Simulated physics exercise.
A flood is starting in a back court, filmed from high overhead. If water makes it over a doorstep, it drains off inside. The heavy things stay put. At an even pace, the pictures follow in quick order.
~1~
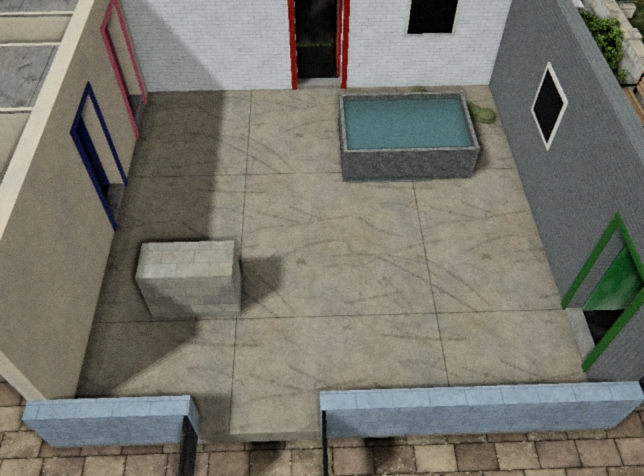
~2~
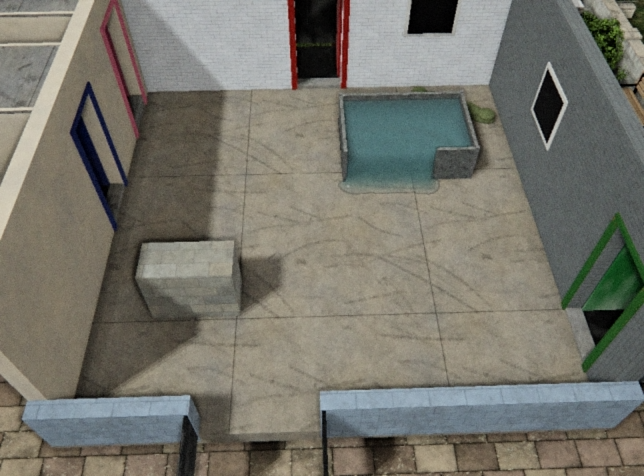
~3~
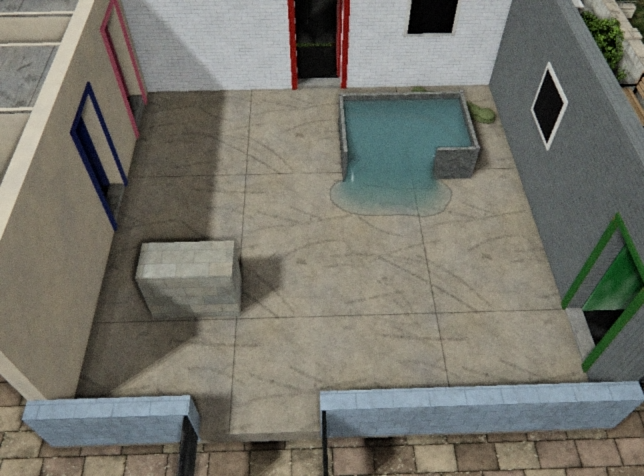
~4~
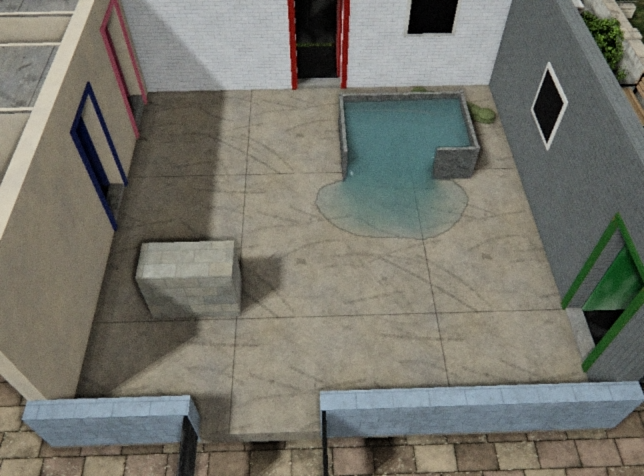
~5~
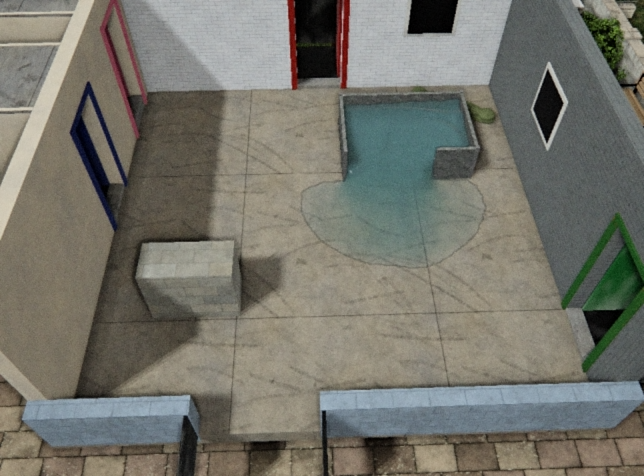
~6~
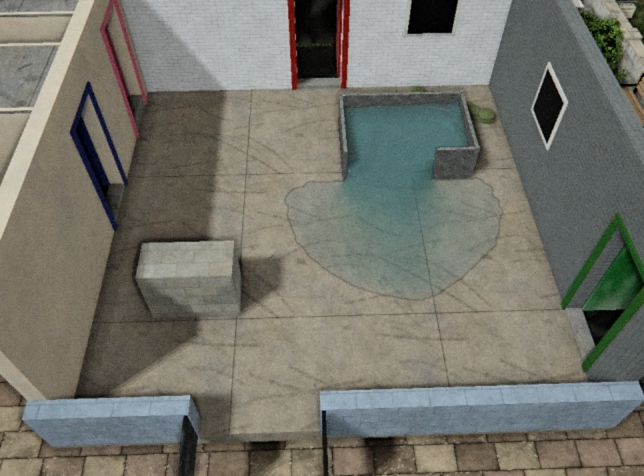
Water pours through a gap that opens in the front side of a grey stone tank, in a walled back court with a paved floor, seen from high overhead. The tank stands near the white back wall and its red doorway, with a pale block at left and low blue walls in front. The shallow pool spreads evenly forward and sideways across the floor, while the camera stays still.
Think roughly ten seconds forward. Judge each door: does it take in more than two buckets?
Outcome: The green door passes two buckets of inflow; the red door stays within two buckets of inflow; the pink door stays within two buckets of inflow; the blue door stays within two buckets of inflow.
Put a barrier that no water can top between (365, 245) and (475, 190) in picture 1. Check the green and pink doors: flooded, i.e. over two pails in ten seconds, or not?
Log - green door: Below the line; pink door: Below the line.
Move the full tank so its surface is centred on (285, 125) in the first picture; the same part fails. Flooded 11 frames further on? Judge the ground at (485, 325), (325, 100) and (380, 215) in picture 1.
As listed: Dry, dry, clear.
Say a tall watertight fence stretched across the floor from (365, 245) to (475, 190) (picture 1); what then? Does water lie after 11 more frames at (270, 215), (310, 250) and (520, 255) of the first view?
Point by point: First submerged, second submerged, third not reached.
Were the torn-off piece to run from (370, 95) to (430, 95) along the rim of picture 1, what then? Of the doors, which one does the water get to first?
It would be the door marked red.
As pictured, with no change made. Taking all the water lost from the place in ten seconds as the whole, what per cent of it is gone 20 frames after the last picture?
Estimated share: Close to 40 %.
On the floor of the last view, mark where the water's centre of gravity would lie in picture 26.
Close to (392, 270), I reckon.
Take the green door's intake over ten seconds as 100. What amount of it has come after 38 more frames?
Roughly 80 percent.
A moment on, water covers 30 % of the floor; the green door not reached, the red door not reached, the pink door not reached, the blue door not reached.
Next, water covers 40 % of the floor; the green door wet at the sill, nothing in, the red door not reached, the pink door not reached, the blue door not reached.
Then, water covers 50 % of the floor; the green door under two buckets in, the red door not reached, the pink door not reached, the blue door not reached.
Later, water covers 60 % of the floor; the green door over two buckets in, the red door not reached, the pink door not reached, the blue door wet at the sill, nothing in.
In the end, water covers 80 % of the floor; the green door far over two buckets in, the red door not reached, the pink door wet at the sill, nothing in, the blue door wet at the sill, nothing in.
